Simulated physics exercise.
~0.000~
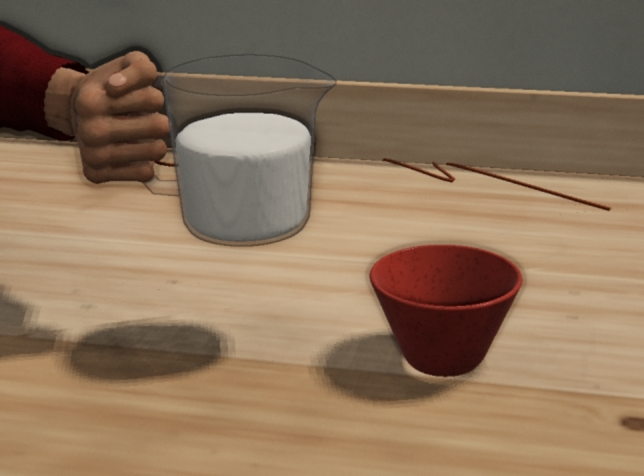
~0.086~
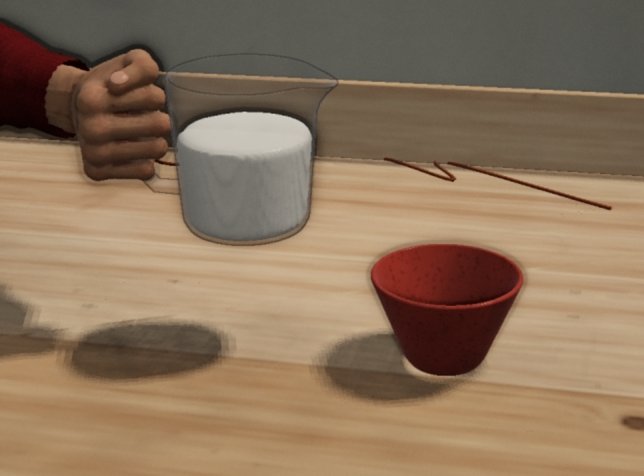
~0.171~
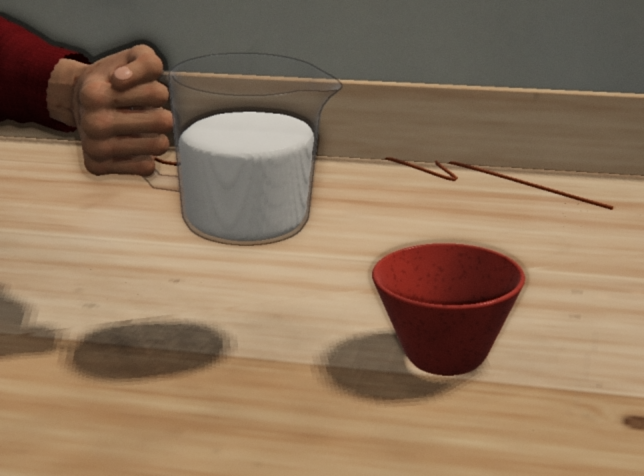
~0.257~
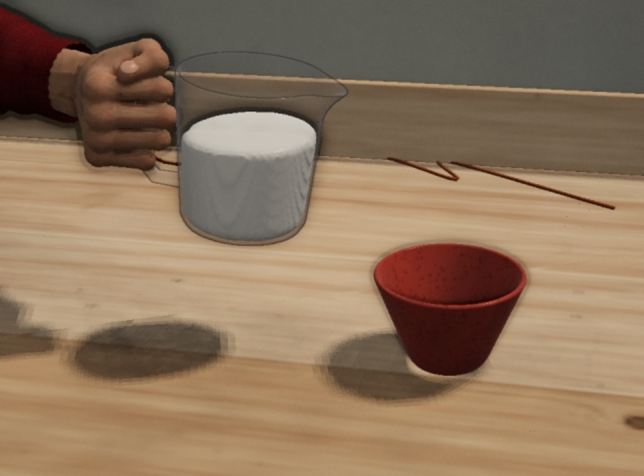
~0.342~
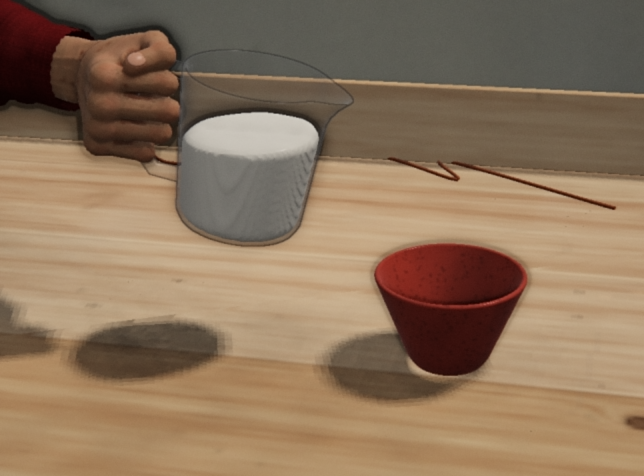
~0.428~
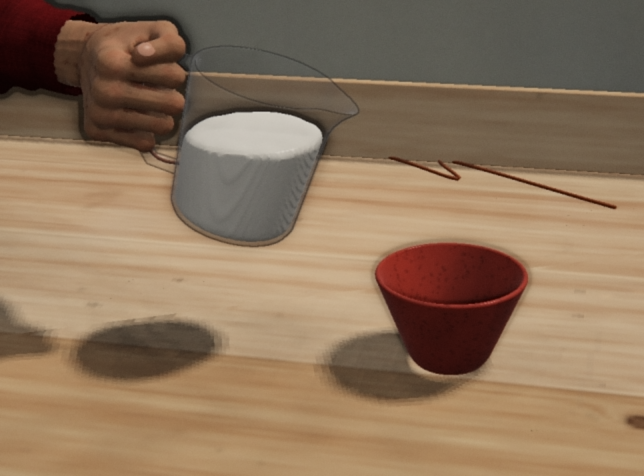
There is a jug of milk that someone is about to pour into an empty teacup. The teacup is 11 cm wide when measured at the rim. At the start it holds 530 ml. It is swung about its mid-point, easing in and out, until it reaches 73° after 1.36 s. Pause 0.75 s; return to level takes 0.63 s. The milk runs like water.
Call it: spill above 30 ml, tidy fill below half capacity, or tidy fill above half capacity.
Spill.
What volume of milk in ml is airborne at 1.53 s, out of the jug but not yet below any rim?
I'd estimate close to 100 ml in the air.
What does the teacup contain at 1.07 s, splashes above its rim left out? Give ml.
About 40 ml.
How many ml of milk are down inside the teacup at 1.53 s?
Some 190 ml.
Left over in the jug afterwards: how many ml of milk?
110 ml, roughly.
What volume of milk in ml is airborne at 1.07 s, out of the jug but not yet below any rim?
Roughly 50 ml.
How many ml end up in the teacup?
Estimate: 280 ml.
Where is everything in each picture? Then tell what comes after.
In the first frame, it leans 0°; its right rim is at (336, 82); the milk meets the walls at (198, 126) and (299, 133); the teacup's rim runs from (372, 272) to (520, 284).
In the second frame, it leans 1°; its right rim is at (337, 82); the milk meets the walls at (199, 127) and (299, 133).
In the third frame, it leans 3°; its right rim is at (342, 86); the milk meets the walls at (199, 128) and (302, 133).
In the fourth frame, it leans 6°; its right rim is at (347, 92); the milk meets the walls at (196, 127) and (300, 133).
In the fifth frame, it leans 11°; its right rim is at (353, 101); the milk meets the walls at (203, 127) and (305, 133).
In the sixth frame, it leans 16°; its right rim is at (359, 111); the milk meets the walls at (195, 130) and (307, 132).
By 1.07 s the tilt is 65° and the teacup has 40 ml, the jug 440 ml, and 0 ml is on the counter.
By 1.53 s the tilt is 73° and the teacup has 190 ml, the jug 205 ml, and 30 ml is on the counter.
By 2.02 s the tilt is 73° and the teacup has 270 ml, the jug 125 ml, and 125 ml is on the counter.
By 2.55 s the tilt is 15° and the teacup has 280 ml, the jug 110 ml, and 145 ml is on the counter.
At rest the teacup has 280 ml, the jug 110 ml, and 145 ml is on the counter.
